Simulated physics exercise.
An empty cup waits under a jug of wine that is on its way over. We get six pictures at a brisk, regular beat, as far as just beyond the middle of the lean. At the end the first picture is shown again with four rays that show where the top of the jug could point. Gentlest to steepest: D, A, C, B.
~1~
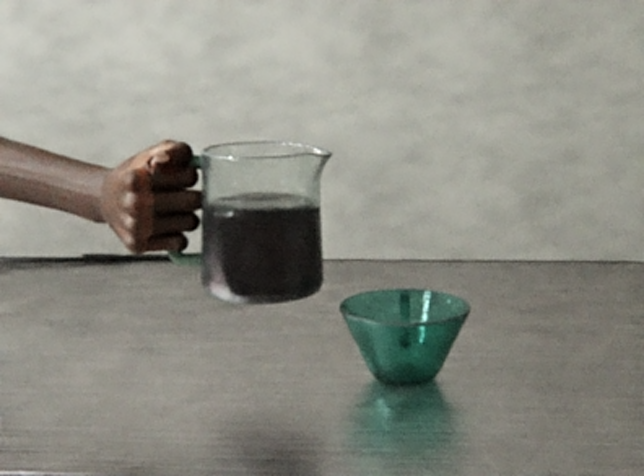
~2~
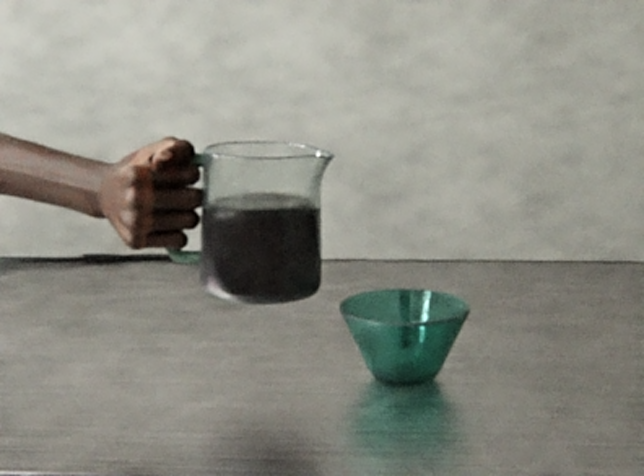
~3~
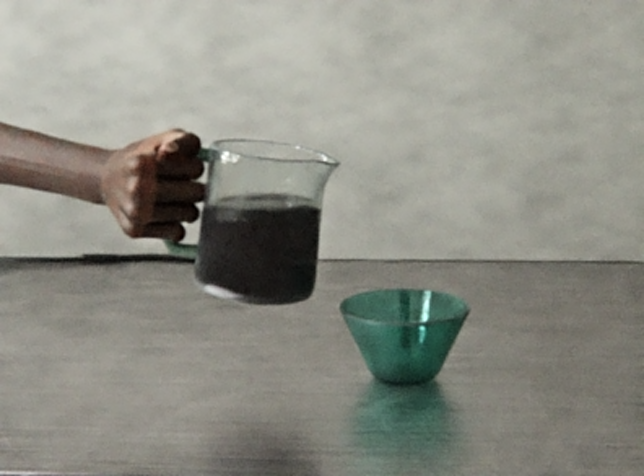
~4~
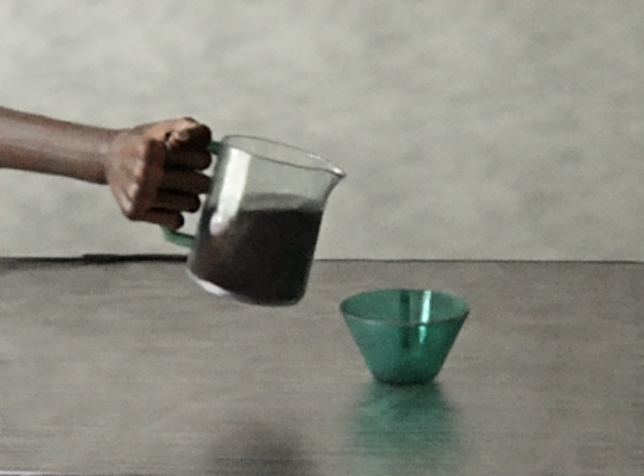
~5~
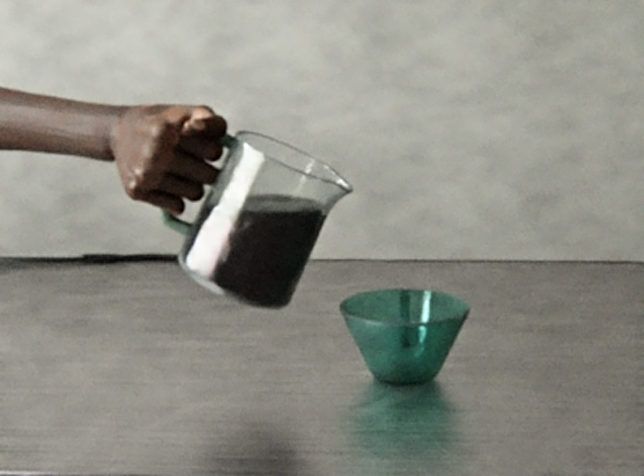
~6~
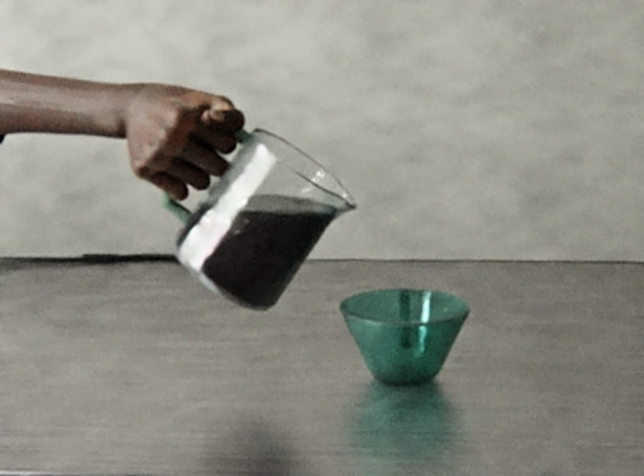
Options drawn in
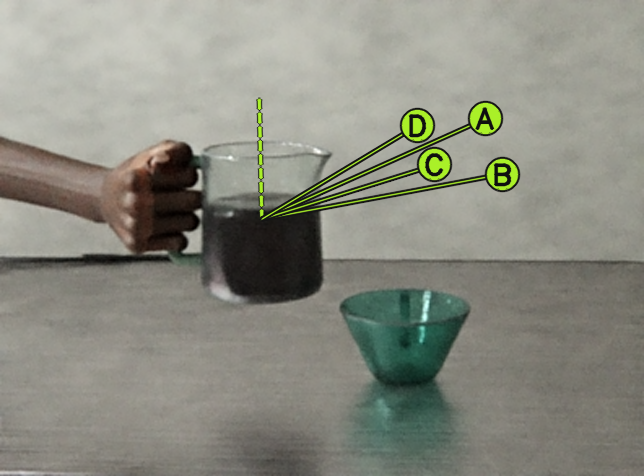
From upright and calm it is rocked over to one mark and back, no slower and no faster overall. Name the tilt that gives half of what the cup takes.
Take A.
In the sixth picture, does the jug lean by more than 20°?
Yes, it does.
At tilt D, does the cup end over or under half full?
Under half.
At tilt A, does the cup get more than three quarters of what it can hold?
No, less.
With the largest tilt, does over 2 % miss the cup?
Yes.
On the marked copy, A at (470, 125); B at (486, 177); C at (418, 170); D at (402, 134).
If A is chosen, the cup ends with about 48 % of what it can hold; 5 % of the wine is spilt.
If B is chosen, the cup ends with about 68 % of what it can hold; 20 % of the wine is spilt.
If C is chosen, the cup ends with about 63 % of what it can hold; 10 % of the wine is spilt.
If D is chosen, the cup ends with about 30 % of what it can hold.
